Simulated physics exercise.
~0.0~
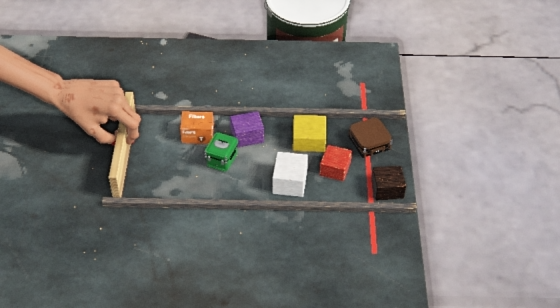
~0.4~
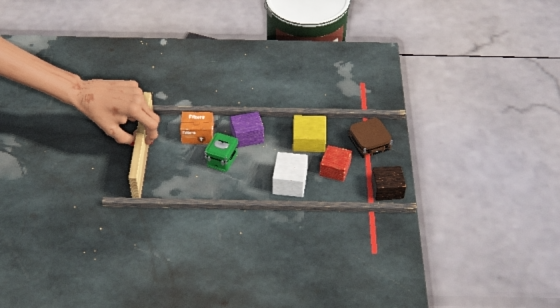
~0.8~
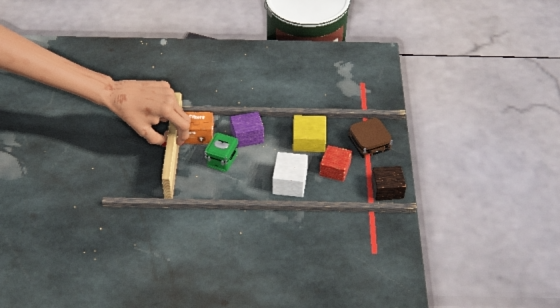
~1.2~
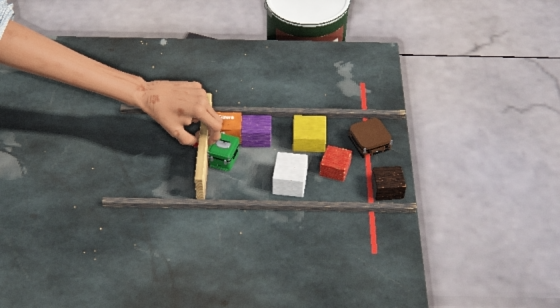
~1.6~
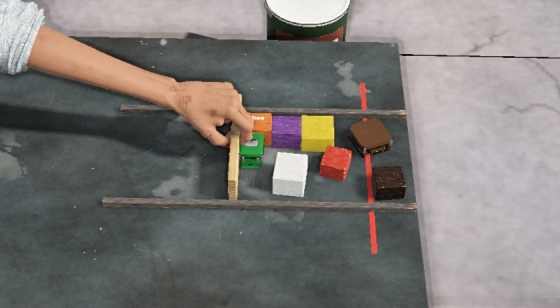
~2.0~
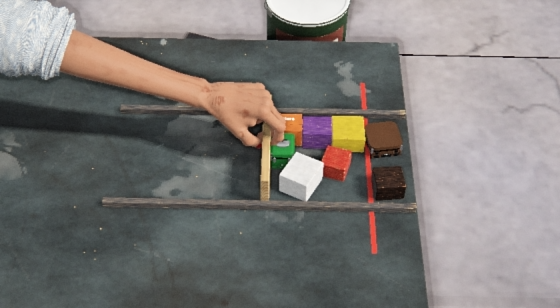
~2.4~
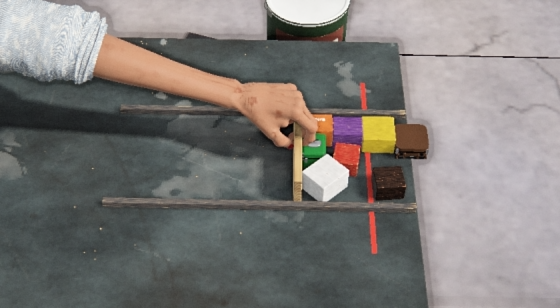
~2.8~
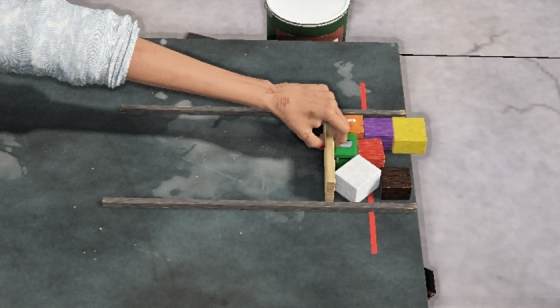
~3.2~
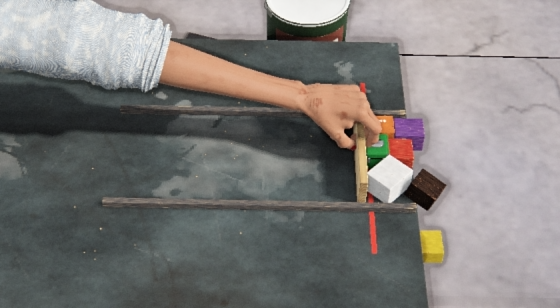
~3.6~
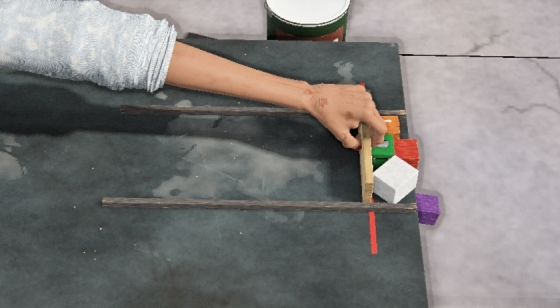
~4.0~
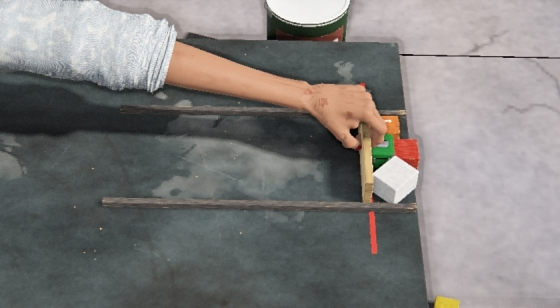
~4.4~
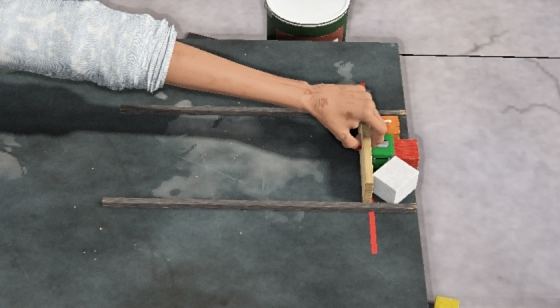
On a dark tabletop, a hand pushes a wooden board right, sweeping colourful blocks together until four drop off the edge.
